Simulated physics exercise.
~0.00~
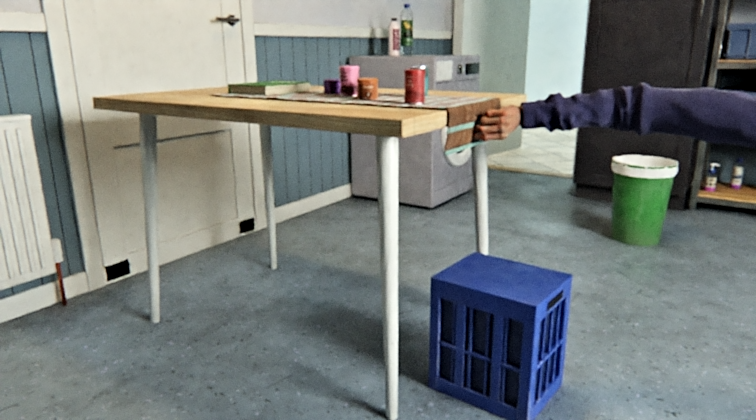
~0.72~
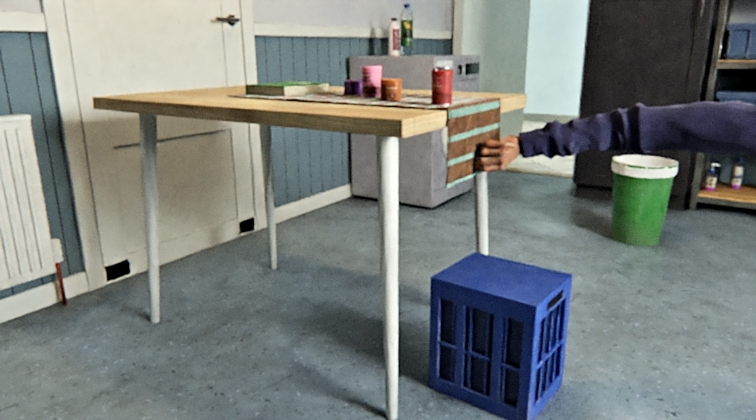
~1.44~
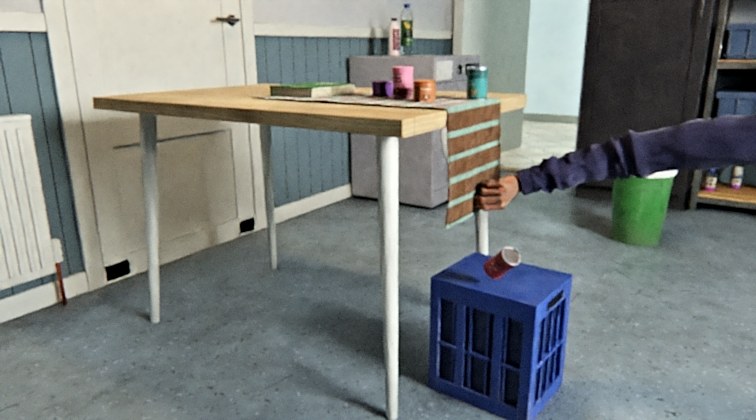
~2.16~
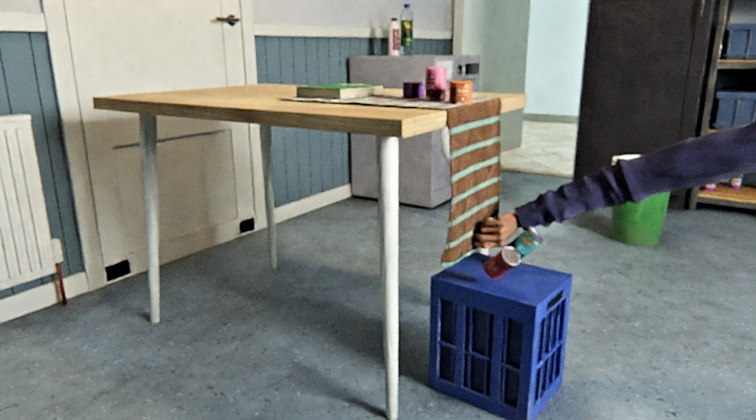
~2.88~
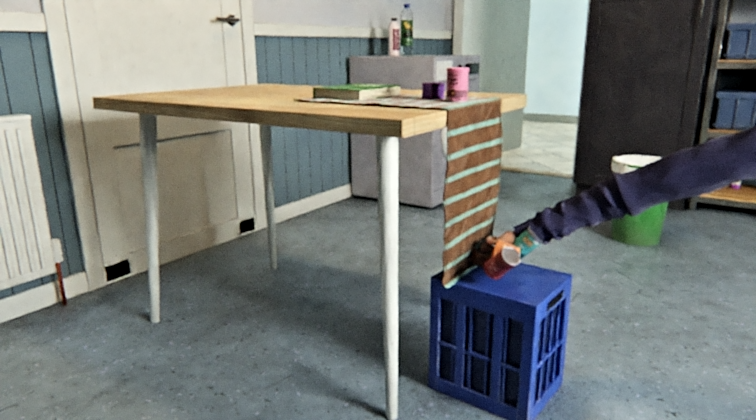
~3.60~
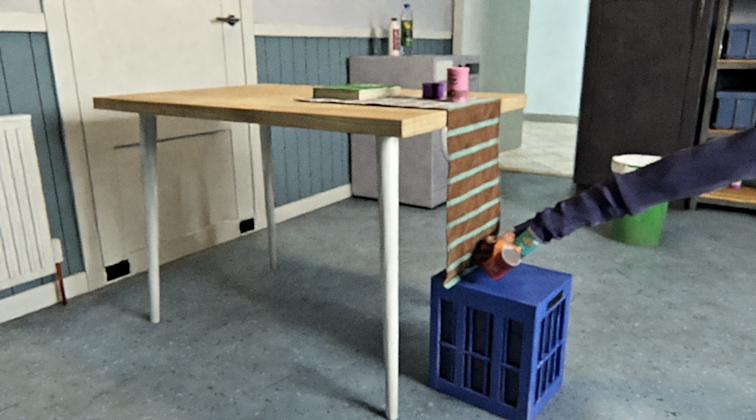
A hand pulls a brown scarf down to a blue crate, and three containers topple off.
